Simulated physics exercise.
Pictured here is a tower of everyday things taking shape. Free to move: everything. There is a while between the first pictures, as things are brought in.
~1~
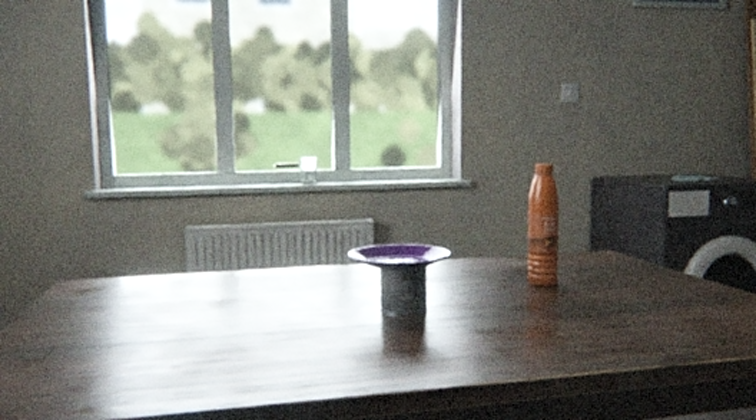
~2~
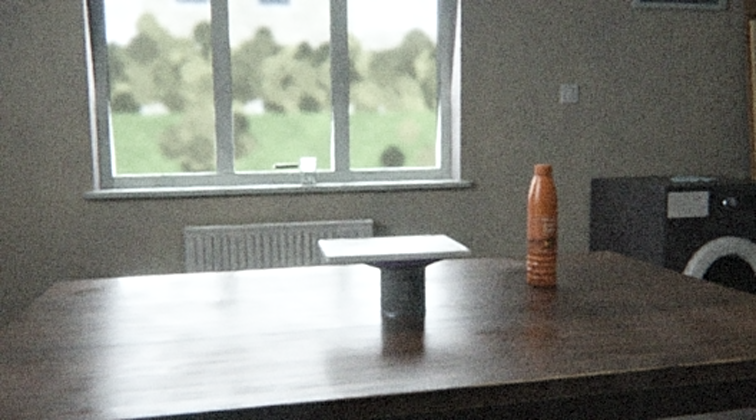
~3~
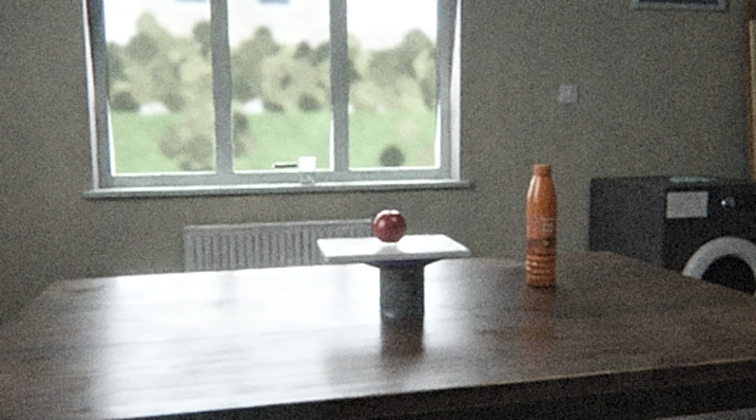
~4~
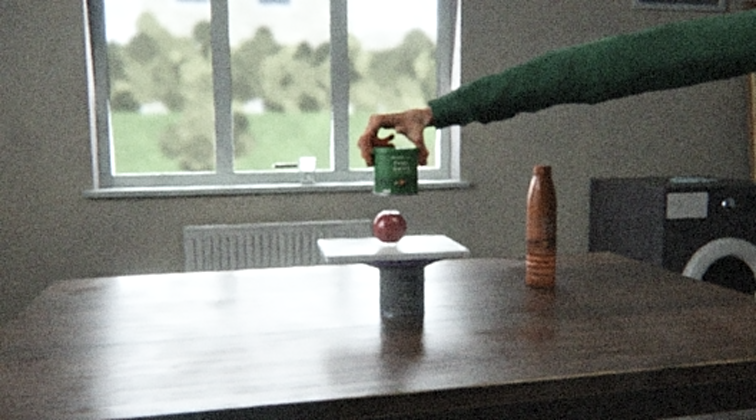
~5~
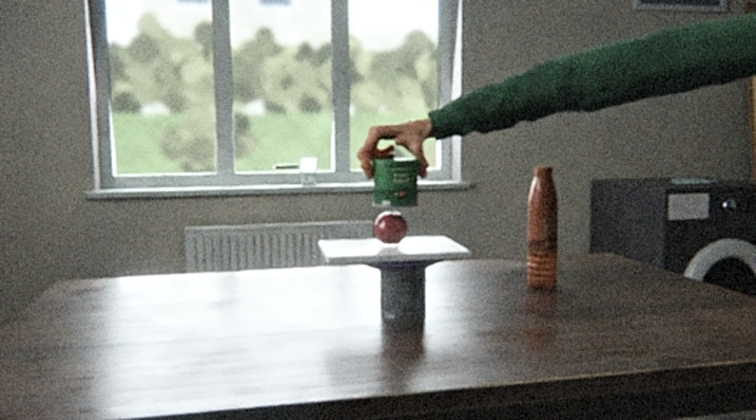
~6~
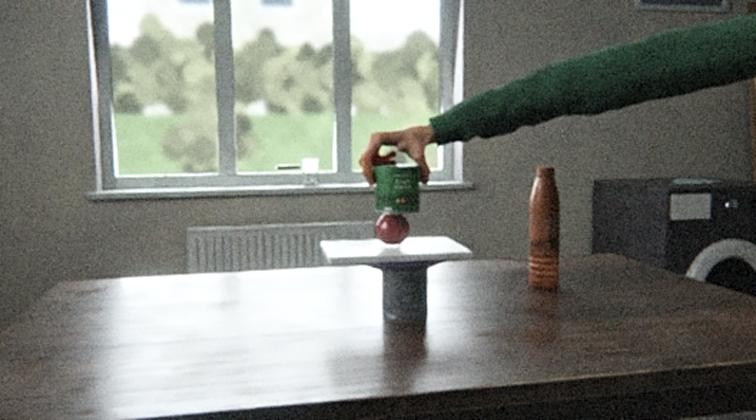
The clip opens on a purple plate atop a grey tin on a wooden table, with an orange bottle to the right. A white tray appears over the tin, then a red apple on the tray. A green-sleeved arm reaches in from the right and lowers a green tin onto the apple, keeping hold.
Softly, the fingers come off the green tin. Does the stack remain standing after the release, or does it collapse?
Short answer: It's not safe.
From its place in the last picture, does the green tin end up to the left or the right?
It goes to the right.
Then, 0.60 s later than the last frame, green tin now fallen.
Then, 0.90 s later than the last frame, things are still on the move.
When it is over, fallen, green tin; the other 5 as before. End places, in pixels of the last picture, green tin near (533, 278). The pile comes apart.
